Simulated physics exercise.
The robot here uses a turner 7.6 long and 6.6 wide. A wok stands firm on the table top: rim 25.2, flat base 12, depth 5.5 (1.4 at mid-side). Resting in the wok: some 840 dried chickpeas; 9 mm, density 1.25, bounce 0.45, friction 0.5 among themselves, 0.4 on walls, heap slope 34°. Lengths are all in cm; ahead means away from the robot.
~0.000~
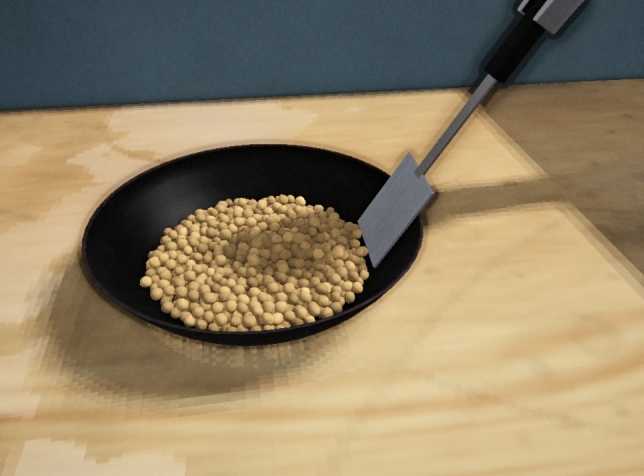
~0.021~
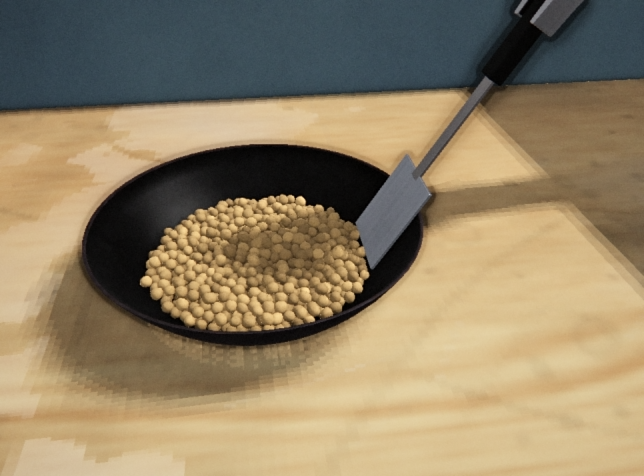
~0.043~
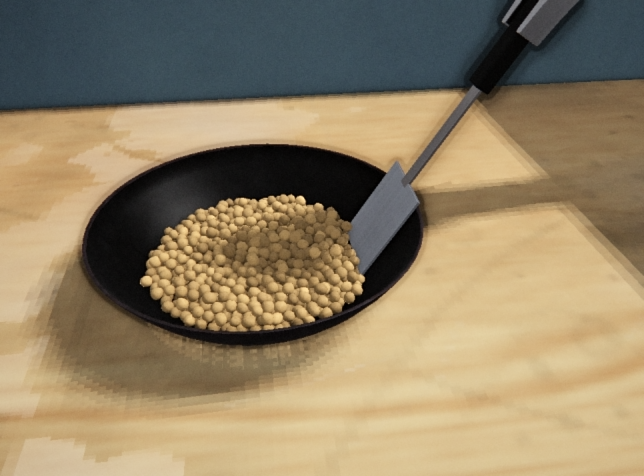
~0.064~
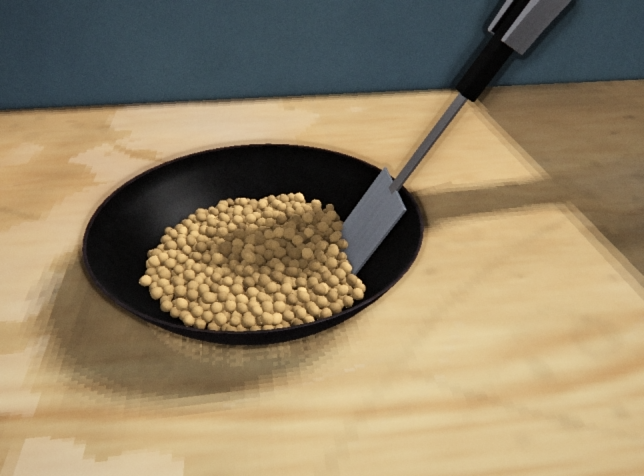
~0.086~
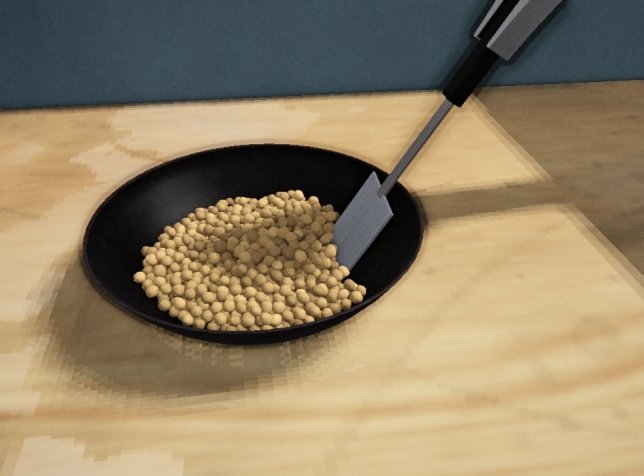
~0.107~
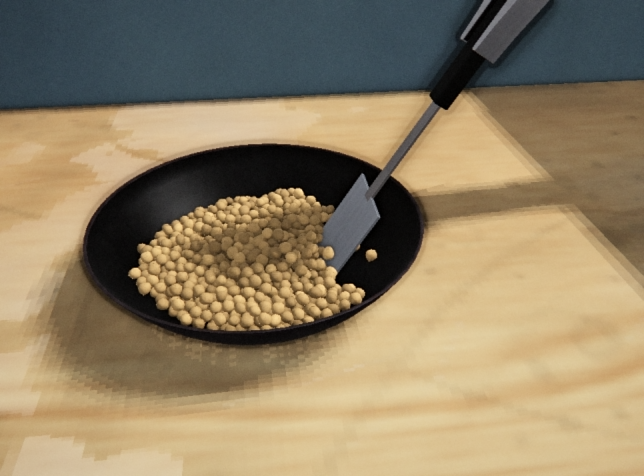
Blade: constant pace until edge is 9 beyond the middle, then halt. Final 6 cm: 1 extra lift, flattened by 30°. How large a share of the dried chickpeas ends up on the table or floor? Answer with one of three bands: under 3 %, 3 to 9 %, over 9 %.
3 to 9 %.
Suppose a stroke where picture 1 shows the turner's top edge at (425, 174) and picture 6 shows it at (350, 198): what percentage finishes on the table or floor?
Around 10 per cent finishes there.
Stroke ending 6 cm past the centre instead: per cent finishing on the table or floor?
Then roughly 0 percent would finish on the table or floor.
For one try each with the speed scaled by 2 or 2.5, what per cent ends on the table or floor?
Some 20 and 25 per cent.
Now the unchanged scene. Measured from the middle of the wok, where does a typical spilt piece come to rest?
Some 18 centimetres.
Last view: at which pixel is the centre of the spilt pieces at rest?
Near (56, 289).
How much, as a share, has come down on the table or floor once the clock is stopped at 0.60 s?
4 %.
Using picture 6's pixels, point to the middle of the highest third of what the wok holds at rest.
(147, 238).
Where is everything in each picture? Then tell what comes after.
In the first frame, the turner top edge at (421, 171), sloping 58°; upper third of the load around (256, 250), from x 145 to 365, top at y 200; 840 in the wok.
In the second frame, the turner top edge at (418, 173), sloping 58°; upper third of the load around (256, 250), from x 145 to 365, top at y 200.
In the third frame, the turner top edge at (408, 180), sloping 58°; upper third of the load around (257, 248), from x 145 to 360, top at y 200.
In the fourth frame, the turner top edge at (395, 187), sloping 58°; upper third of the load around (257, 248), from x 145 to 360, top at y 200.
In the fifth frame, the turner top edge at (383, 192), sloping 58°; upper third of the load around (255, 249), from x 140 to 360, top at y 195.
In the sixth frame, the turner top edge at (371, 194), sloping 58°; upper third of the load around (250, 249), from x 135 to 370, top at y 195; 840 in the wok.
After 0.22 s, sloping 58°, highest piece 10 above the table; 839 in the wok, 1 on the blade or in flight.
After 0.34 s, sloping 46°, highest piece 6 above the table; 838 in the wok, 1 on the table or floor, 1 on the blade or in flight.
After 0.60 s, sloping 28°, highest piece 7 above the table; 801 in the wok, 36 on the table or floor, 3 on the blade or in flight.
After 1.65 s, sloping 28°, highest piece 7 above the table; 799 in the wok, 41 on the table or floor.
In the end, 799 in the wok, 41 on the table or floor. That is 5 % on the table or floor.
